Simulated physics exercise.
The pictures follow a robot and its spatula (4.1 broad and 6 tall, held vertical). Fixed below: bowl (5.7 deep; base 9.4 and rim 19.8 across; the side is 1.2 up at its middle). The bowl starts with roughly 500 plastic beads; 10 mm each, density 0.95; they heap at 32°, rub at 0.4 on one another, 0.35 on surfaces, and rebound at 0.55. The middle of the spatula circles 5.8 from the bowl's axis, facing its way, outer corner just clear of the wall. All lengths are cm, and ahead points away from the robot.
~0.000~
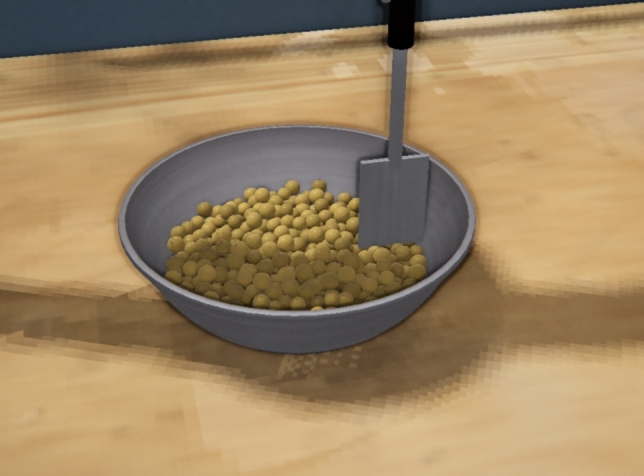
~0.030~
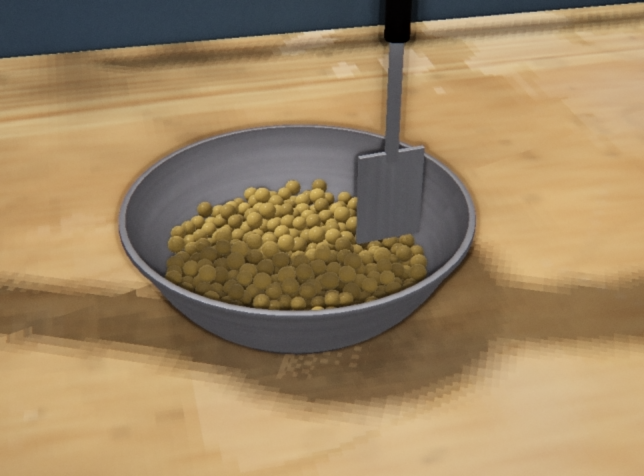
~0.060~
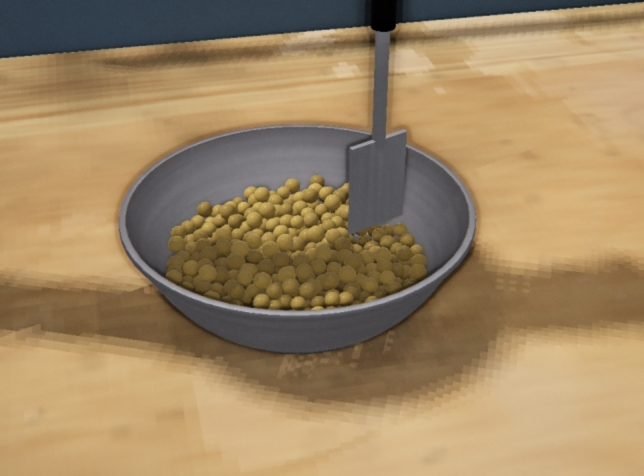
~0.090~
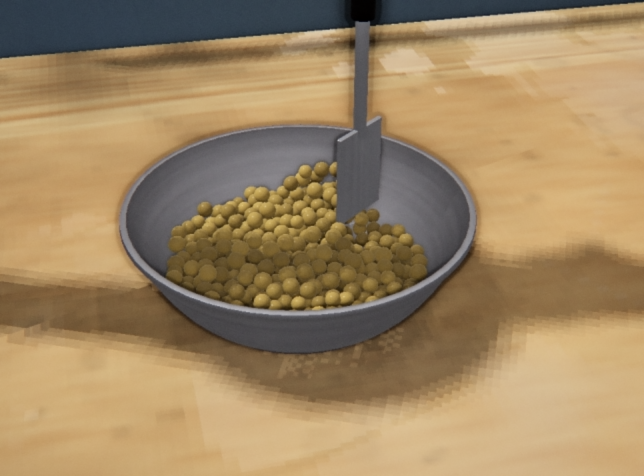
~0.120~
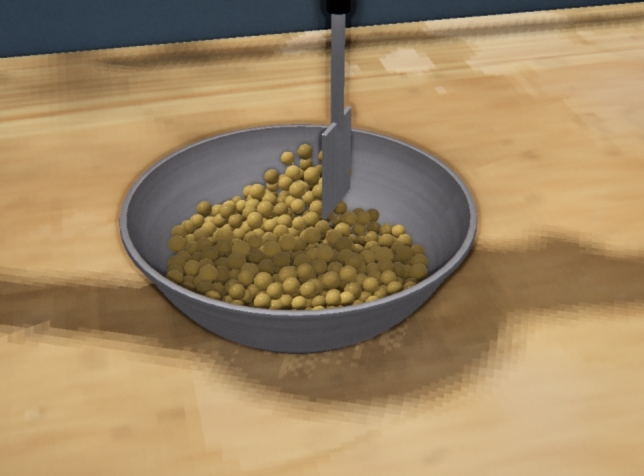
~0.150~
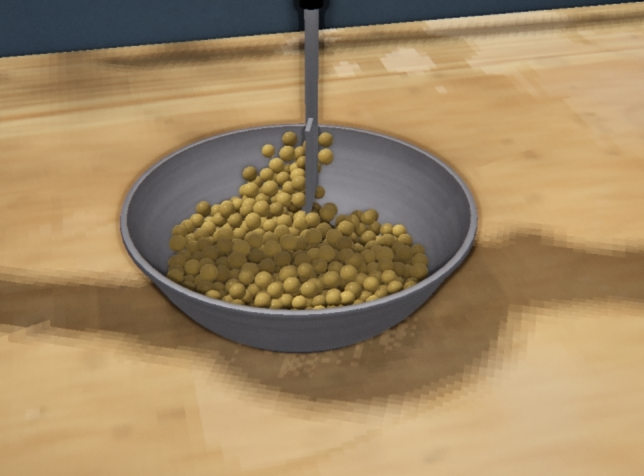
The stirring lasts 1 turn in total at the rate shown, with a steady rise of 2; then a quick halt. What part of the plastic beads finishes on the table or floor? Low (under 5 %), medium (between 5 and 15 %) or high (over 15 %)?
Share on the table or floor: Low (under 5 %).
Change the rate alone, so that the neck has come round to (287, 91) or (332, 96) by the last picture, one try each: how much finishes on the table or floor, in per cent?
Some 5 and 0 per cent.
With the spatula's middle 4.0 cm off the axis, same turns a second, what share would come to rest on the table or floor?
Then about 0 per cent.
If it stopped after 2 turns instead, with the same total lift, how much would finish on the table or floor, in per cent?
Then about 5 per cent.
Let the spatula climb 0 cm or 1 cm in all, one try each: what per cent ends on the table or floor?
About 10 and 5 per cent.
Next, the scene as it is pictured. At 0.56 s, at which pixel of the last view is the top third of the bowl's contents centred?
Around (294, 277).
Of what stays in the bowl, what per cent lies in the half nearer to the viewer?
Roughly 60 per cent.
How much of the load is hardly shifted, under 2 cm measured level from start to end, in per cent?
Some 80 per cent.
After 0.36 s, 182° round, highest piece 6 above the table; 499 in the bowl, 3 on the table or floor.
After 0.56 s, 293° round, highest piece 6 above the table; 499 in the bowl, 3 on the table or floor.
After 0.87 s, 0° round, highest piece 5 above the table; 499 in the bowl, 3 on the table or floor.
After 1.57 s, 0° round, highest piece 5 above the table; 499 in the bowl, 3 on the table or floor.
In the end, 499 in the bowl, 3 on the table or floor. That is 1 % on the table or floor.
